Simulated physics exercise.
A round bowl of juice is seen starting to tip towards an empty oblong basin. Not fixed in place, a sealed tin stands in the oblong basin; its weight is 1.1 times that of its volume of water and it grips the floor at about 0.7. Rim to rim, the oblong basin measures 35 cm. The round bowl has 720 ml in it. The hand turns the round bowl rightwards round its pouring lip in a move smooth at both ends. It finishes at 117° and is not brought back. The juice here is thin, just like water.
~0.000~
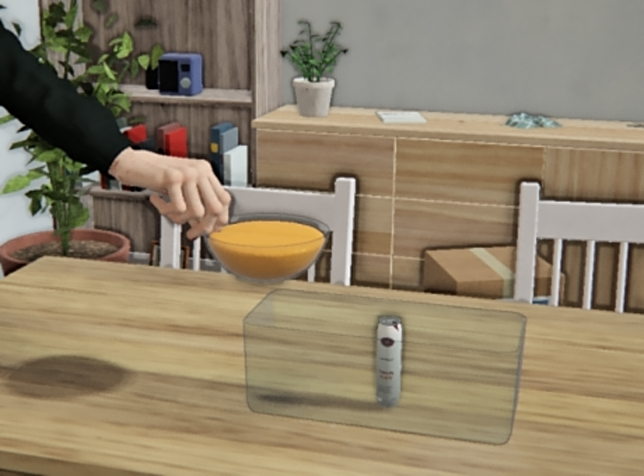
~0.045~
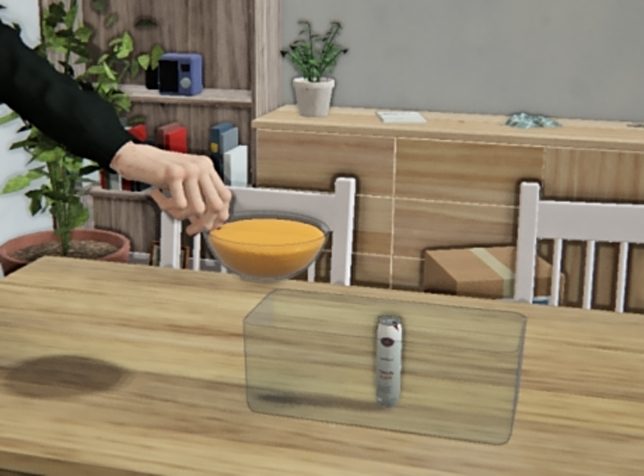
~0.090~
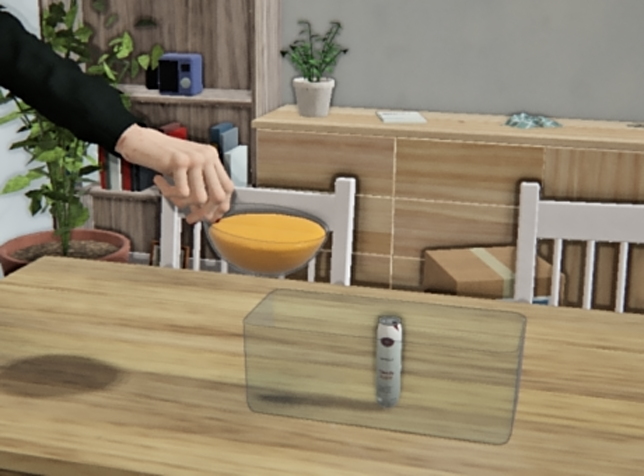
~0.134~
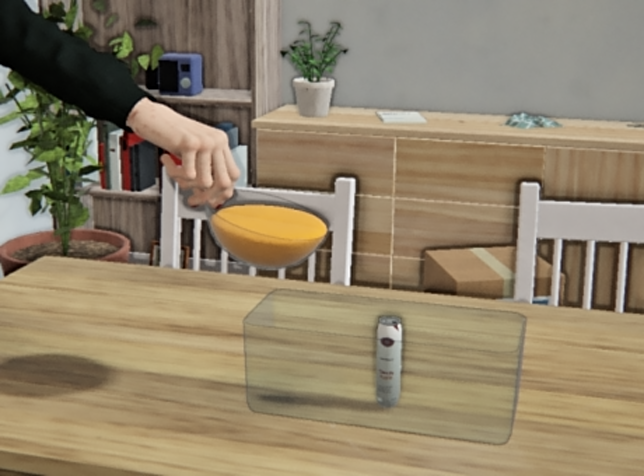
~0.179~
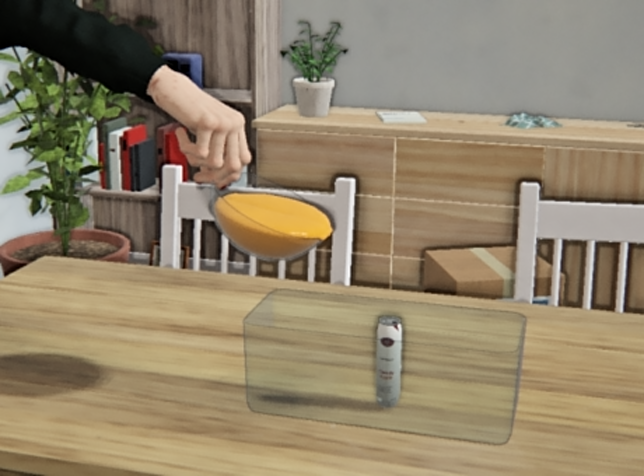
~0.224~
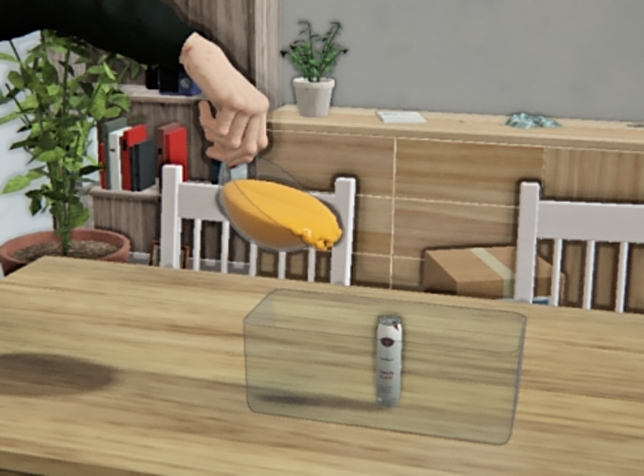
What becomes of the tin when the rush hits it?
The tin stays upright.
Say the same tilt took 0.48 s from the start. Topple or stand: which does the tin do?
Outcome - the tin stays erect.
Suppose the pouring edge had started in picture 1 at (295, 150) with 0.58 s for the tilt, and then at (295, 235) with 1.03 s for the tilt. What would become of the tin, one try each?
In the first try it remains standing; in the second it comes down.
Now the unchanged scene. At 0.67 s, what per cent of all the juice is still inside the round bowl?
Some 0 per cent.
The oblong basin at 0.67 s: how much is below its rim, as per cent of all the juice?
Roughly 98 %.
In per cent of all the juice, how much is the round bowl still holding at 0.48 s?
Some 4 % of it is still there.
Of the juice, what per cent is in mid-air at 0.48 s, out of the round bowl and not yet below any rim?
Estimate: Some 66 % of the total.
After 0.48 s the tilt is 109° and 4 per cent is still to pour; the tin stands where it began.
After 0.67 s the tilt is 117° and 0 per cent is still to pour; the tin stands where it began.
After 0.87 s the tilt is 117° and 0 per cent is still to pour; the tin stands where it began.
After 1.08 s the tilt is 117° and 0 per cent is still to pour; the tin stands where it began.
In the end the tin stands where it began.
